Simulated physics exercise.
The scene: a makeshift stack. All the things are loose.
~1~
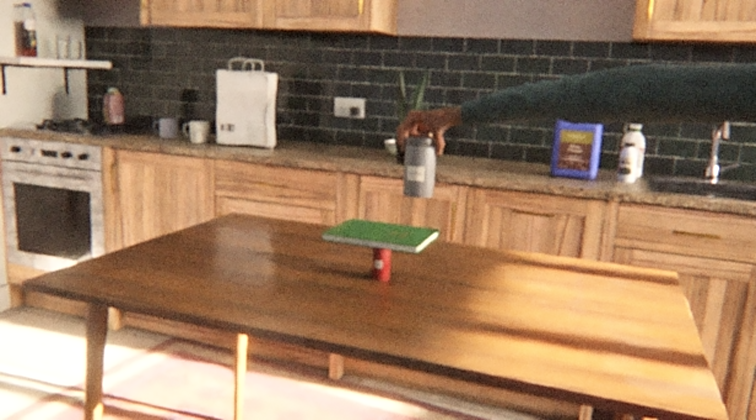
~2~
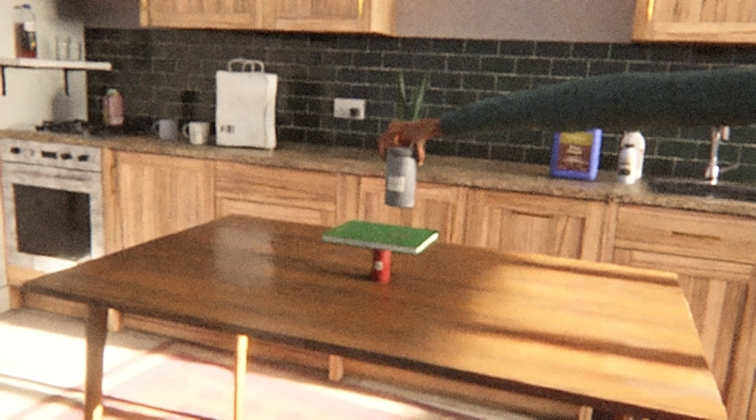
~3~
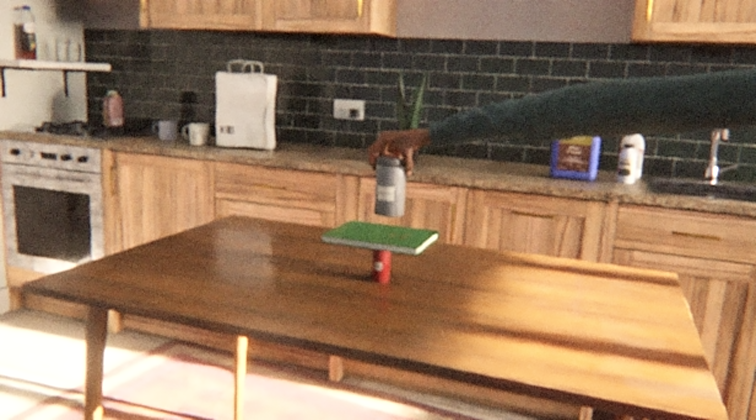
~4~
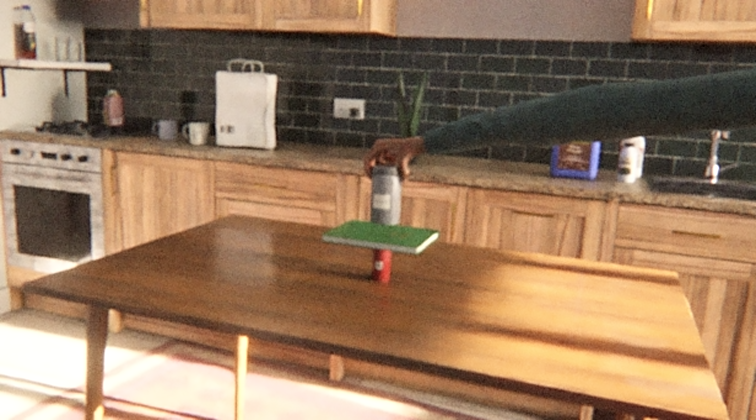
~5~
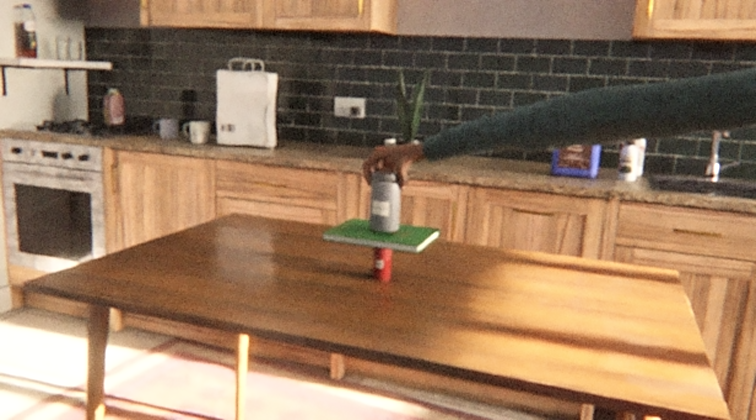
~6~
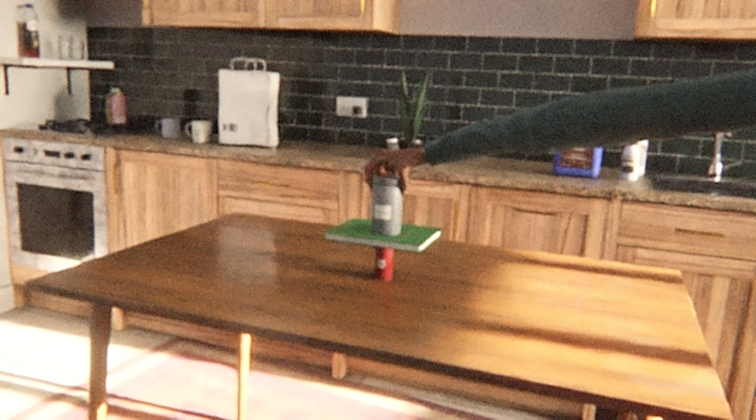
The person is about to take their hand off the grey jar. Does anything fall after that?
It stays up.
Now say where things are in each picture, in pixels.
On its way; grey jar (420, 167); green book (382, 234), in the first frame.
On its way; grey jar (401, 176); green book (382, 236), in the second frame.
On its way; grey jar (390, 186); green book (382, 236), in the third frame.
On its way; grey jar (386, 194); green book (382, 235), in the fourth frame.
On its way; grey jar (385, 201); green book (383, 234), in the fifth frame.
In place under the hand; grey jar (387, 205); green book (385, 234), in the sixth frame.
Then, 0.30 s after the last picture, nothing has stirred.
Then, 0.70 s after the last picture, grey jar resting near (387, 205).
At rest, all 3 in place. Seen from the same camera at the end, grey jar near (387, 205). The stack keeps its balance.
